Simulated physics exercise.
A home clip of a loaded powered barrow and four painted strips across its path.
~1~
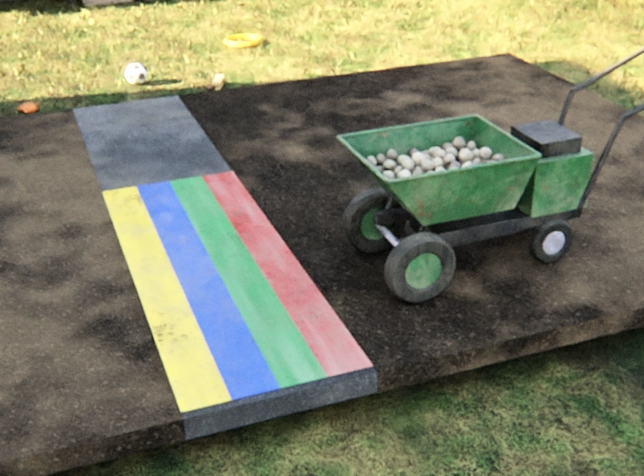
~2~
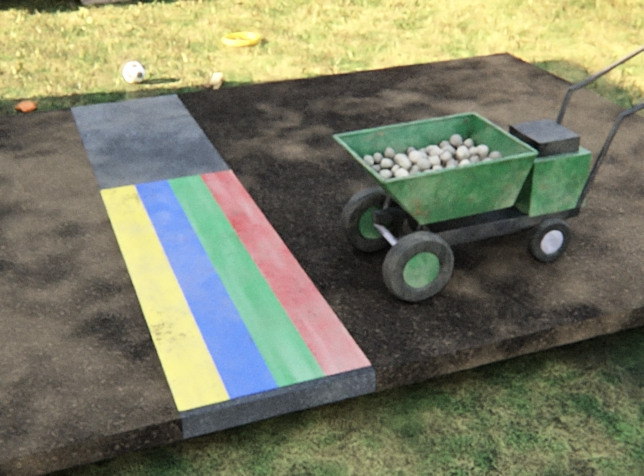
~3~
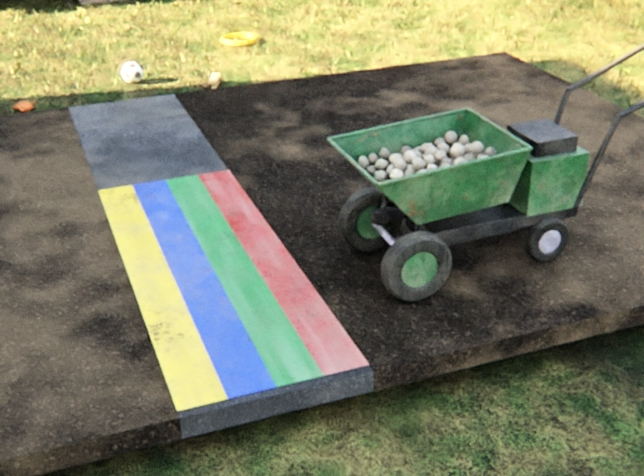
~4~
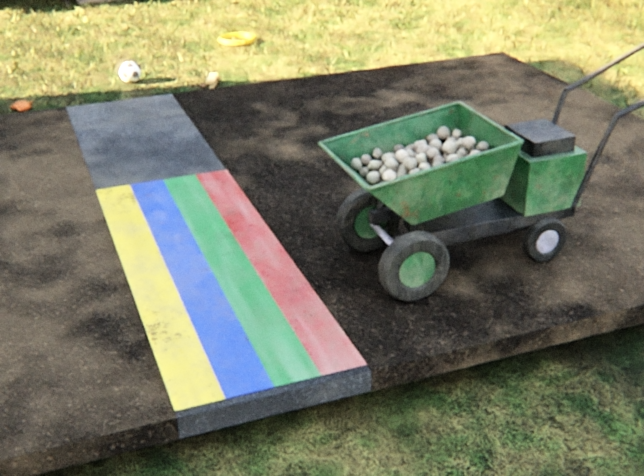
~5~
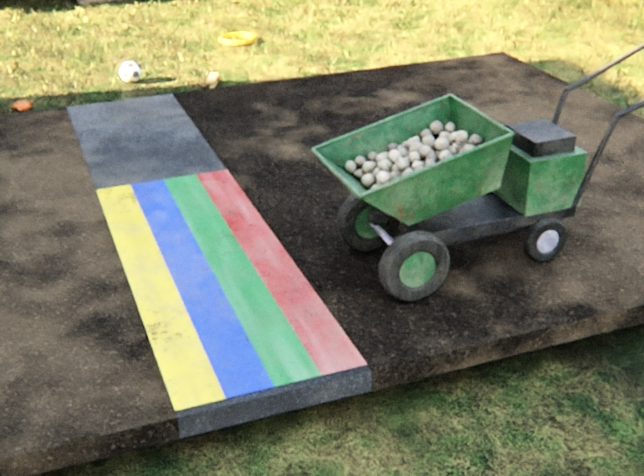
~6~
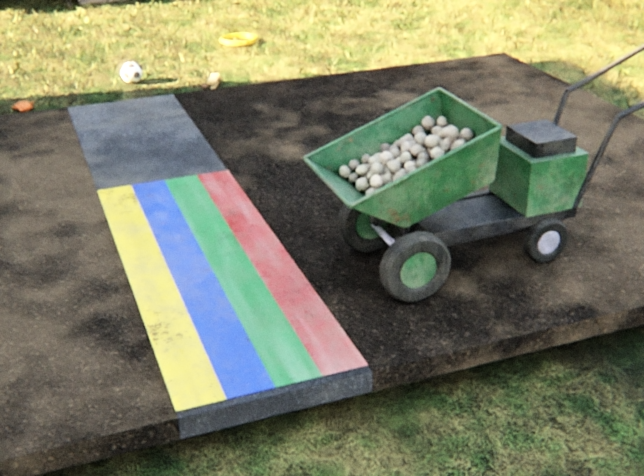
On a dark slab in a grassy garden, a green barrow's pebble-filled skip gradually tilting toward four painted strips at left.
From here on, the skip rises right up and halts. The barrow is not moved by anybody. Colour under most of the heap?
Green.
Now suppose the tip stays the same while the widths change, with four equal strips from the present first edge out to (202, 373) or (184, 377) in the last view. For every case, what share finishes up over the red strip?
Shares in turn: 10 %; 10 %.
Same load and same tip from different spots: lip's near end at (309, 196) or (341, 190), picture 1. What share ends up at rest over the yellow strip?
Trial 1 around 30 %, trial 2 around 20 %.
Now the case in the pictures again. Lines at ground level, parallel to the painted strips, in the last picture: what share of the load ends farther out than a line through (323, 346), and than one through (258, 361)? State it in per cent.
Estimate, first then second: 70 %, 20 %.
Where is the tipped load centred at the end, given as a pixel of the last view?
Last view, centre at rest - approx. (249, 296).
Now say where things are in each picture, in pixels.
The first frame shows lip of the skip at (387, 182), level; top of the load at (449, 160), river pebbles; red strip at (331, 342); green strip at (287, 352); blue strip at (241, 363); yellow strip at (193, 373).
The second frame shows lip of the skip at (384, 182), level; top of the load at (446, 158).
The third frame shows lip of the skip at (377, 185), tipped barely; top of the load at (441, 156).
The fourth frame shows lip of the skip at (368, 190), tipped a little; top of the load at (449, 148).
The fifth frame shows lip of the skip at (359, 196), tipped a little; top of the load at (452, 152).
The sixth frame shows lip of the skip at (350, 206), tipped clearly; top of the load at (449, 143); red strip at (326, 341); green strip at (282, 351); blue strip at (236, 362); yellow strip at (188, 372).
Soon after the last picture, skip tipped steeply; all in the skip.
A little later, skip tipped right over; about two thirds in the skip; a small part over the red strip; about a quarter over the green strip; a stray few over the blue strip.
Later still, skip tipped right over; about a quarter in the skip; a small part over the red strip; about a third over the green strip; about a quarter over the blue strip; a small part over the yellow strip; a stray few off the paint.
At rest, skip tipped right over; about a quarter in the skip; a small part over the red strip; about a third over the green strip; about a quarter over the blue strip; a small part over the yellow strip; a stray few off the paint.
